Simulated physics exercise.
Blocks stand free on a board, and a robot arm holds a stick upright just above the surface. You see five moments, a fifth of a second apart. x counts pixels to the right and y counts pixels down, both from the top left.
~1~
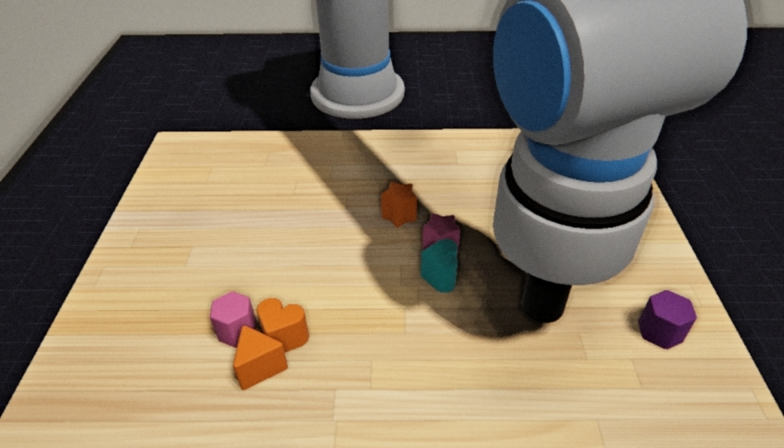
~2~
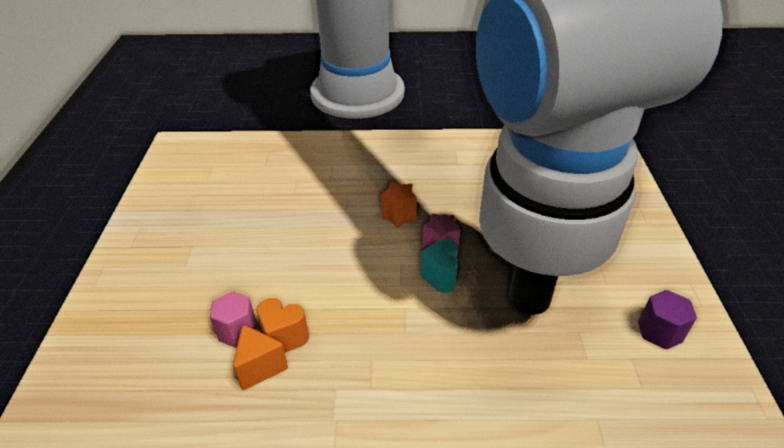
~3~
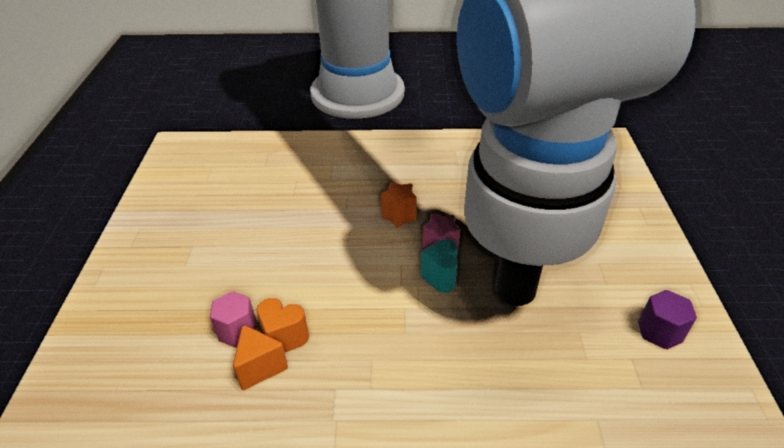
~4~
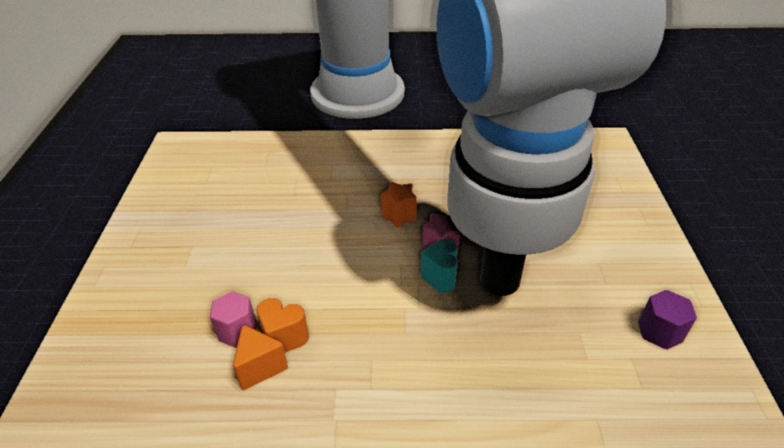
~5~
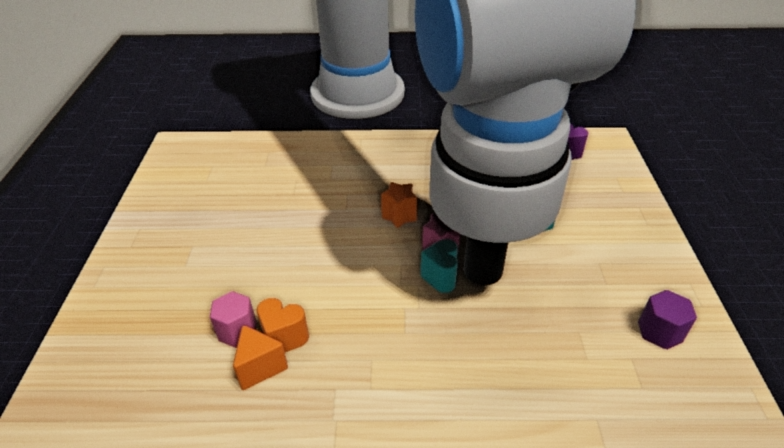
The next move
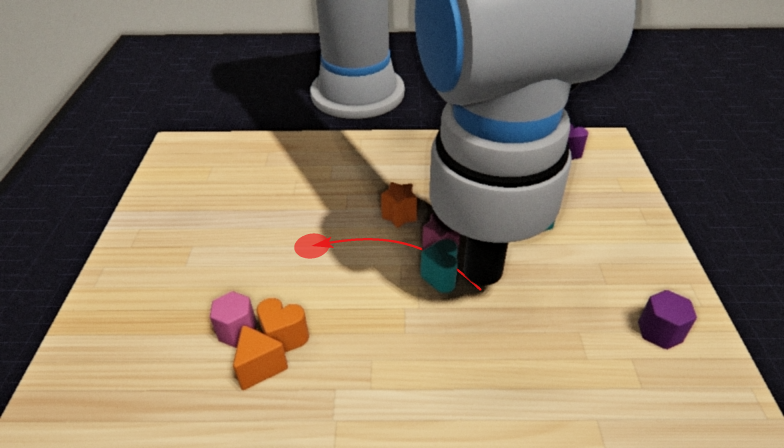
A light wooden board on a dark surface is seen from above at an angle, by a camera that stays still. An orange star block, a pink star and a turquoise block sit near the middle, with a pink block and two orange ones at lower left and a purple one at right. A grey and blue robot arm glides its black stick leftward and slightly away, closing on the turquoise block, while the blocks stay put.
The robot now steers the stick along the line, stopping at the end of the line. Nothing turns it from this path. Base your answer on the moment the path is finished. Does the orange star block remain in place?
That would be a no.
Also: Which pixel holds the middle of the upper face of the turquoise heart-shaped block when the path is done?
My estimate: (403, 242).
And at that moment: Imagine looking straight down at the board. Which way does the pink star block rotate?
In a top view, it turns clockwise.
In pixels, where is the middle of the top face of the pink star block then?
Its top face will be centred at roughly (414, 199).
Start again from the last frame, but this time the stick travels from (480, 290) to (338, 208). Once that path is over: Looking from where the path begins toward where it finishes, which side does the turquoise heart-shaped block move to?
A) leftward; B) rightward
My pick is A.
Drawn move, from (480, 290) by way of (432, 254) and (374, 239) to (312, 246).
What follows on the original path. One third of the way, stick (433, 236); pink star block (421, 206), turned 30° clockwise; turquoise heart-shaped block (410, 244), turned 45° anticlockwise.
Two thirds of the way, stick (372, 221); orange star block (394, 184); pink star block (414, 199), turned 60° clockwise; turquoise heart-shaped block (403, 242), turned 80° anticlockwise.
At the end, stick (309, 228); orange star block (394, 184); pink star block (414, 199), turned 60° clockwise; turquoise heart-shaped block (403, 242), turned 80° anticlockwise.
